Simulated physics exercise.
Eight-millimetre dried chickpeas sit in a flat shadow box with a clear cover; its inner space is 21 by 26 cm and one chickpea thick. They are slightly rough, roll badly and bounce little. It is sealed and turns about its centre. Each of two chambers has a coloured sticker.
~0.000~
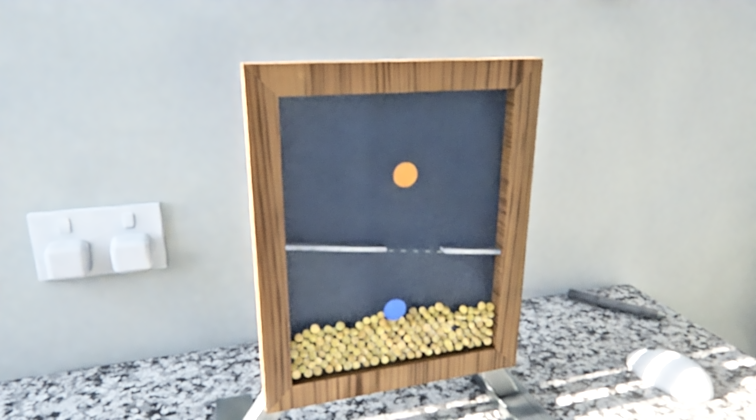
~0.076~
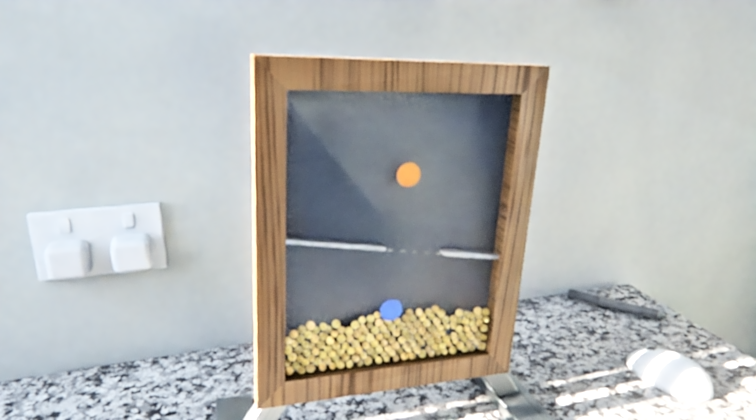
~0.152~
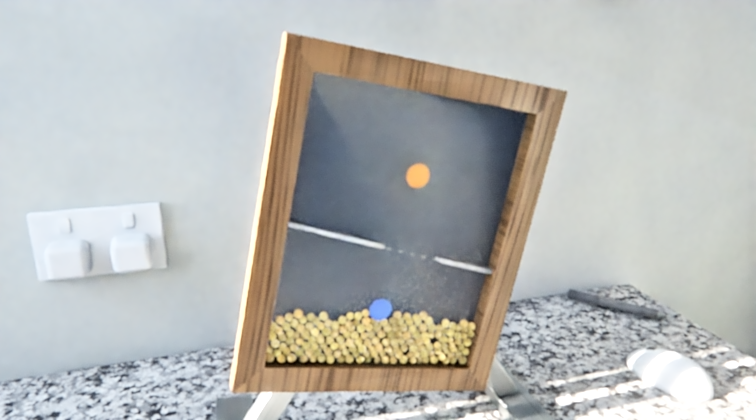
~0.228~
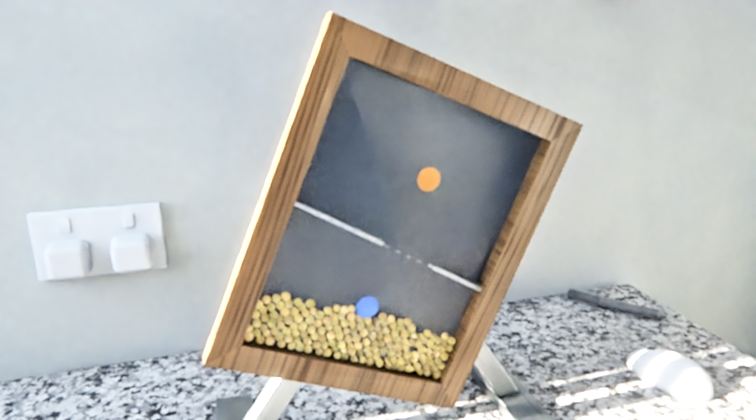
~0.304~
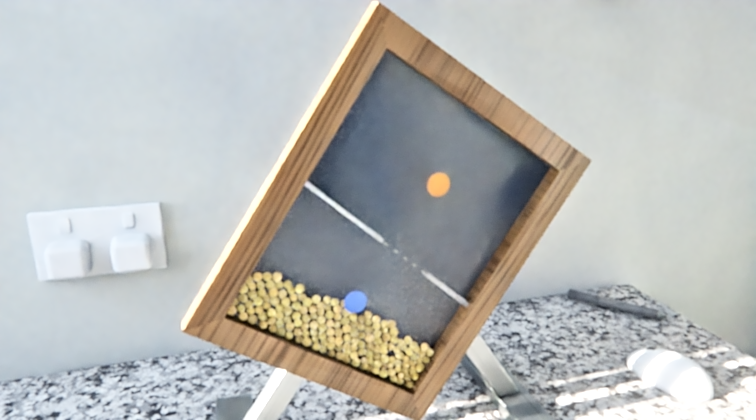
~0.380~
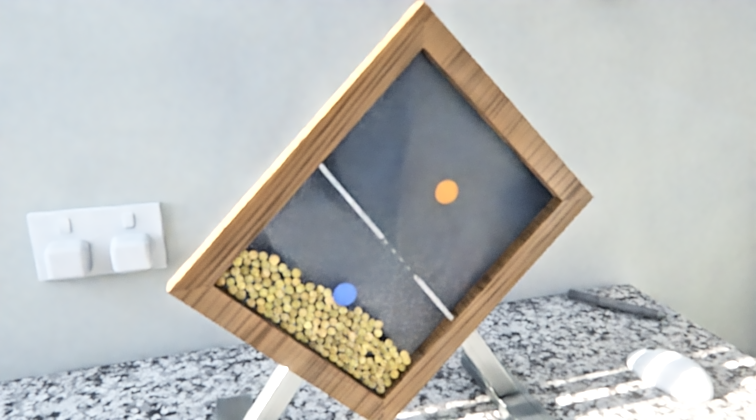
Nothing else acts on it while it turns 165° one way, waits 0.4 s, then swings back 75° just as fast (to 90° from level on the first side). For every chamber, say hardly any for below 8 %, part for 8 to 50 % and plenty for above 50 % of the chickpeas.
Orange plenty, blue part.
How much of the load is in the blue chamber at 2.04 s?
About 35 per cent.
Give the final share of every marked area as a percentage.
Orange chamber: 65; blue chamber: 35.
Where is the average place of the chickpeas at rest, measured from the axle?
About 3 cm right and 8 cm below.
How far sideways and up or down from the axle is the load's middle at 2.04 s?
About 2 cm right and 7 cm below.
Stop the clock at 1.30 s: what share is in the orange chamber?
Roughly 30 per cent.
By 1.30 s, it stands 165° clockwise; the chickpeas' middle is 6 cm left of and level with the centre; orange 30 %, blue 70 %.
By 2.04 s, it stands 127° clockwise; the chickpeas' middle is 2 cm right of and 7 cm below the centre; orange 65 %, blue 35 %.
By 2.37 s, it stands 90° clockwise; the chickpeas' middle is 4 cm right of and 6 cm below the centre; orange 65 %, blue 35 %.
Settled by 3.5 s, it stands 90° clockwise; orange 65 %, blue 35 %.
